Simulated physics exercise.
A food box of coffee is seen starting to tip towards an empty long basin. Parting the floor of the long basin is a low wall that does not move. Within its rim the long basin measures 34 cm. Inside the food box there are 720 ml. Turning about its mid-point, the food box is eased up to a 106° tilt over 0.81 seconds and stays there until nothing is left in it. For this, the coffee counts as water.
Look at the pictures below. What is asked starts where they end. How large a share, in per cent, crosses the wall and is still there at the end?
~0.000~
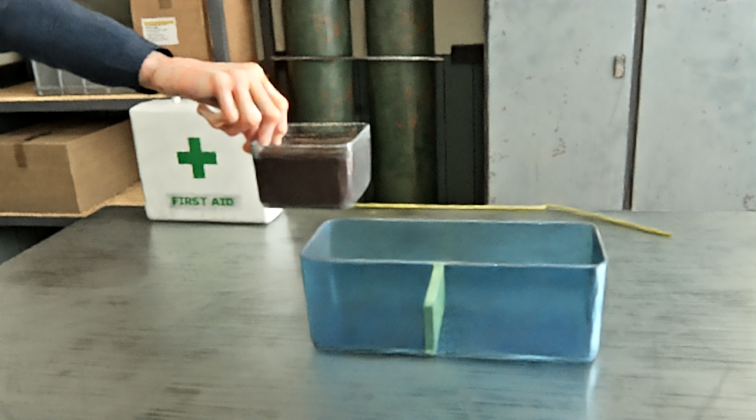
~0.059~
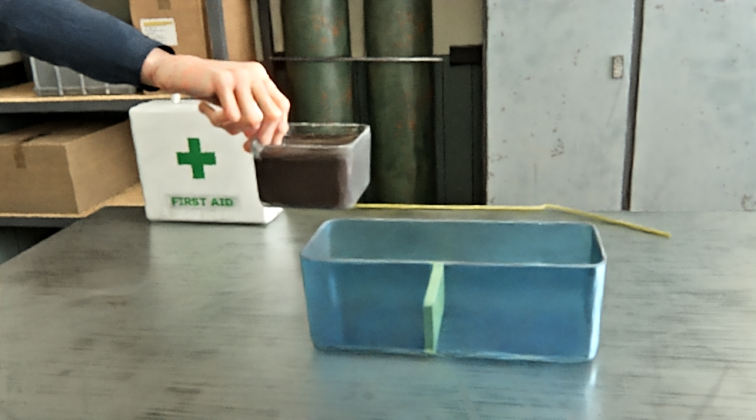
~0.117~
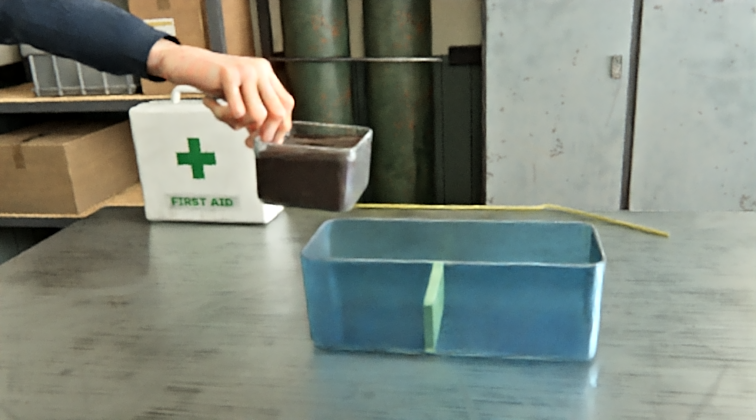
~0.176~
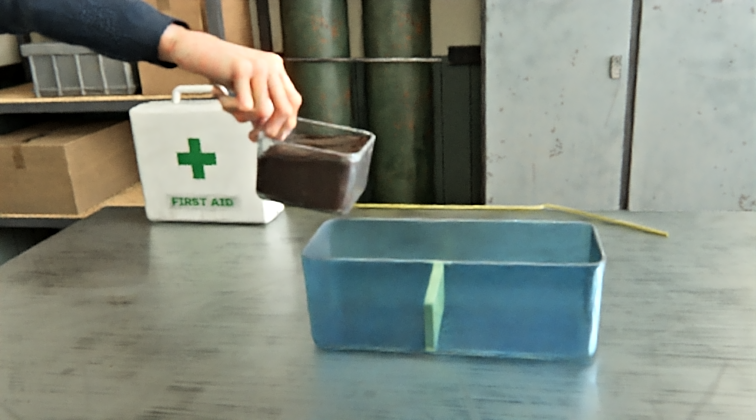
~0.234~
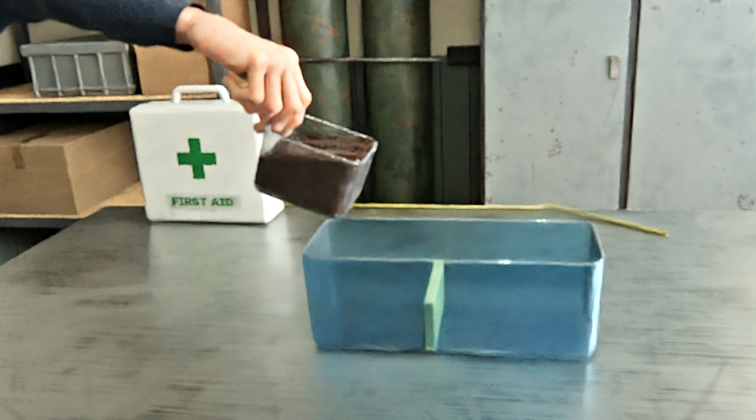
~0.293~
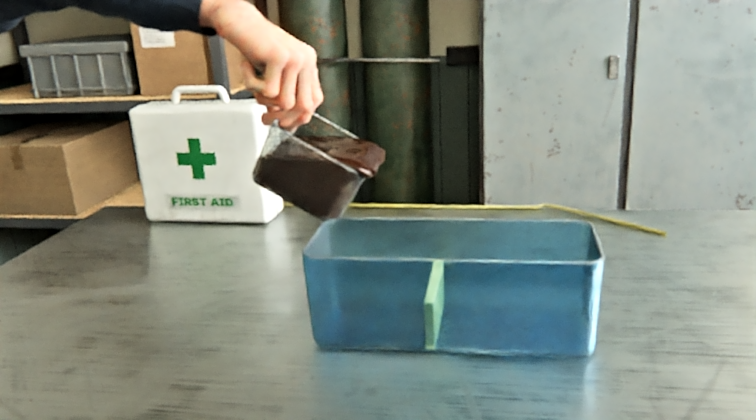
A share of about 14 per cent.
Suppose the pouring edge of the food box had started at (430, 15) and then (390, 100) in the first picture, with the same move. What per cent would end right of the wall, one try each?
Respectively about 90 and 70 percent.
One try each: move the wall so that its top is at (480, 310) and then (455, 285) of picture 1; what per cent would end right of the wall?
I'd put it at about 25 per cent for the first and about 5 per cent for the second.
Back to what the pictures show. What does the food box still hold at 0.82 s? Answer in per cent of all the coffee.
6 %.
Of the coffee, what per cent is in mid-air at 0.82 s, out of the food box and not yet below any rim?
6 in a hundred, give or take.
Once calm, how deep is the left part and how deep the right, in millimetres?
Final levels - left approx 34 mm, right approx 4 mm.
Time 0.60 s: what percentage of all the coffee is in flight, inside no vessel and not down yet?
Around 28 percent.
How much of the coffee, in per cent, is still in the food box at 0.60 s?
Some 30 per cent.
By 0.60 s the tilt is 89° and 29 per cent is still to pour, 31 is left of the wall and 11 right of it.
By 0.82 s the tilt is 106° and 6 per cent is still to pour, 73 is left of the wall and 14 right of it.
By 1.06 s the tilt is 106° and 0 per cent is still to pour, 82 is left of the wall and 14 right of it.
By 1.31 s the tilt is 106° and 0 per cent is still to pour, 82 is left of the wall and 14 right of it.
At rest 82 per cent lies left of the wall, 14 right of it and 3 outside.
